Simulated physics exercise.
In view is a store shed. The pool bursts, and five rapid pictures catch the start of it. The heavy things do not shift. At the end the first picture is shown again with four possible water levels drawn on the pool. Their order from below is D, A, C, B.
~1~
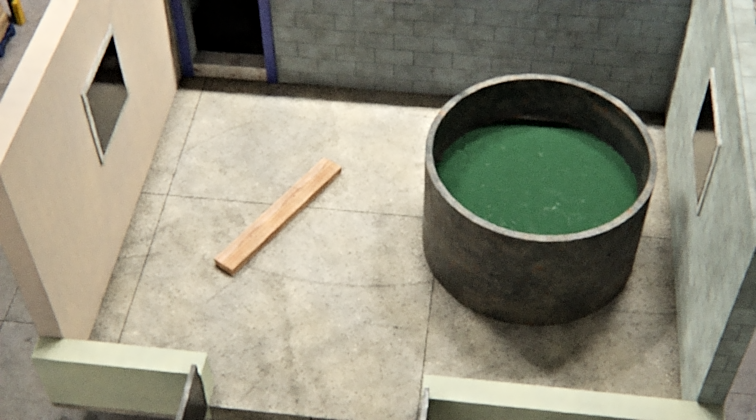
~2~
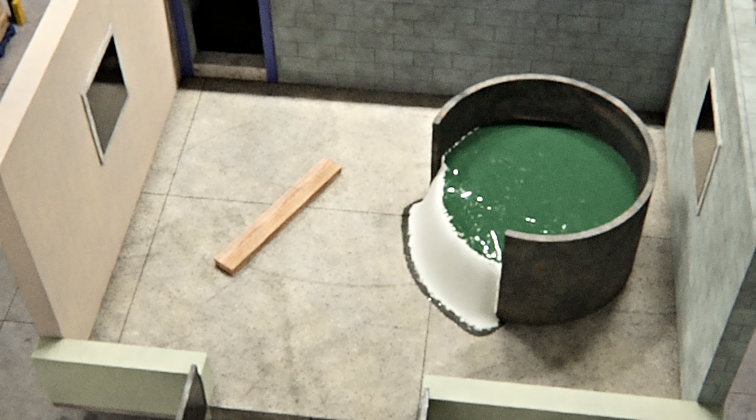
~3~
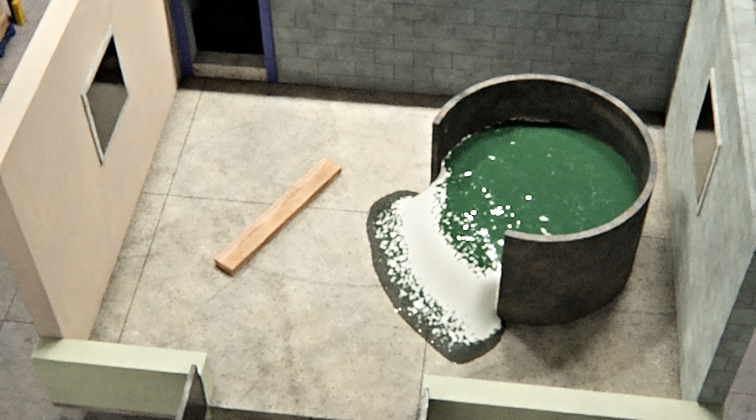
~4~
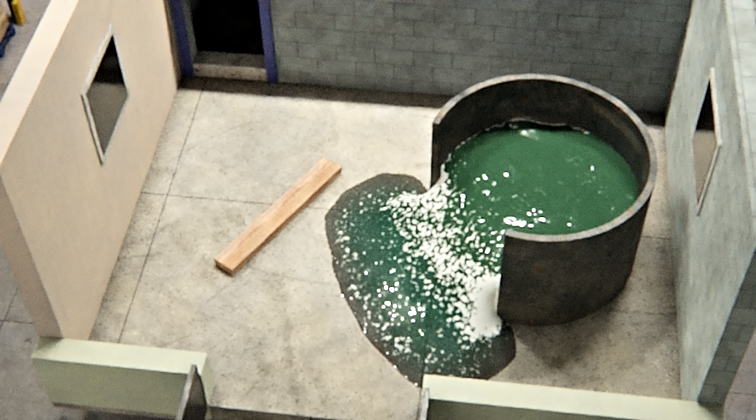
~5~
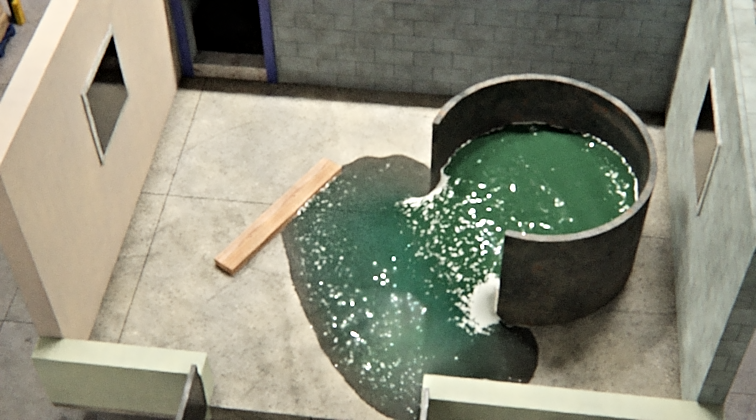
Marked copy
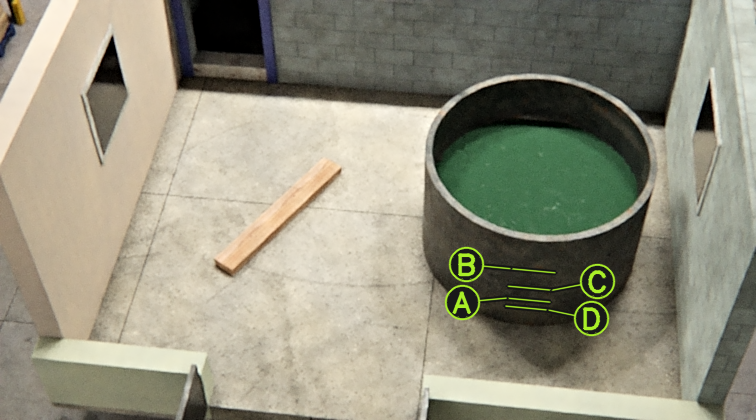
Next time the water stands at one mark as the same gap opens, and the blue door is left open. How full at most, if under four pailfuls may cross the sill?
Take B.
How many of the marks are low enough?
All four.
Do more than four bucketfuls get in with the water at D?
No, that is safe.
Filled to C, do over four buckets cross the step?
No, not at all.
In lime, A at (528, 300); B at (532, 270); C at (530, 288); D at (527, 308); from the bottom up D, A, C, B.
With A, nothing gets over.
With B, a bucket or two gets in.
With C, nothing gets over.
With D, nothing gets over.
